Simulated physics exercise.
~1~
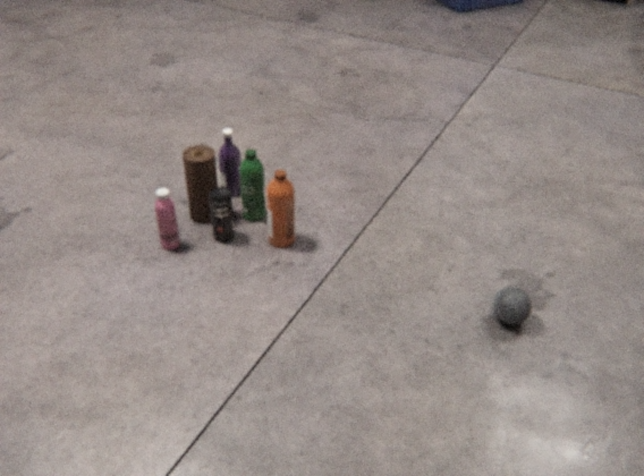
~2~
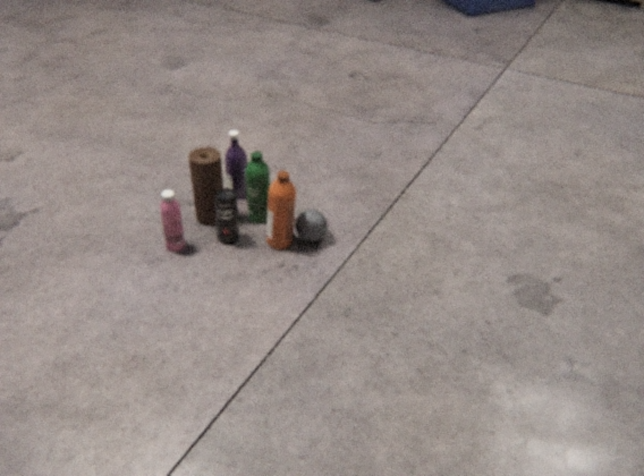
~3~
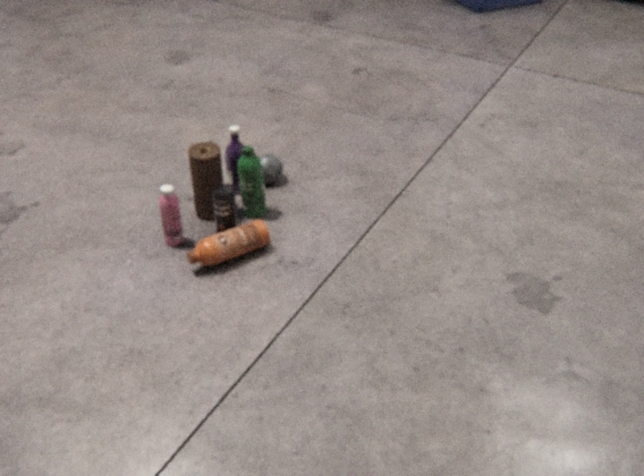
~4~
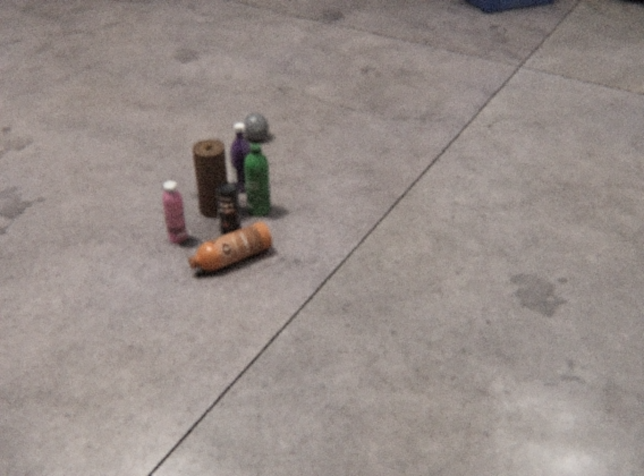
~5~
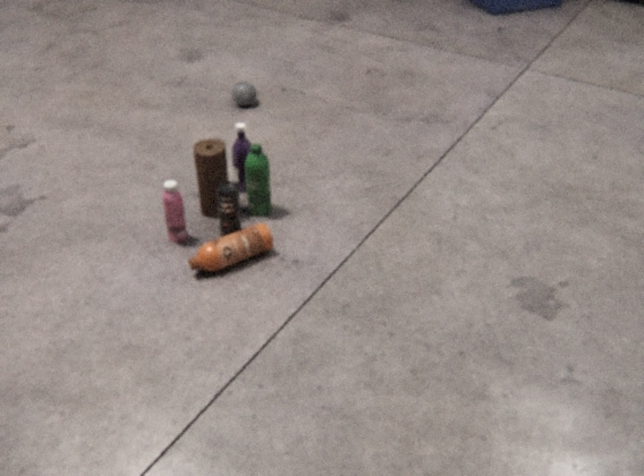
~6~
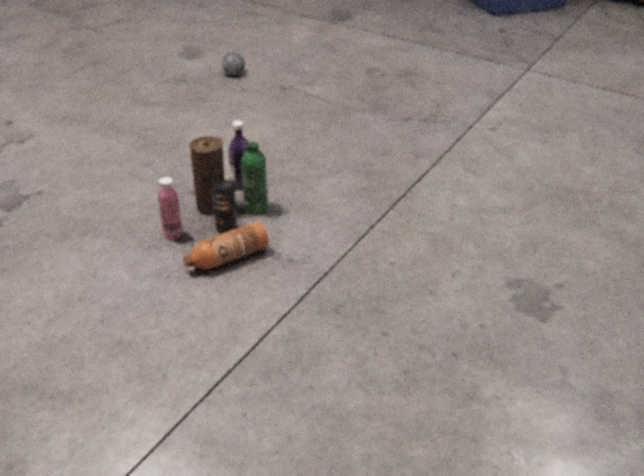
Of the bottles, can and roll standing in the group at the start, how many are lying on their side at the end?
Just one ends up on its side, the orange bottle.
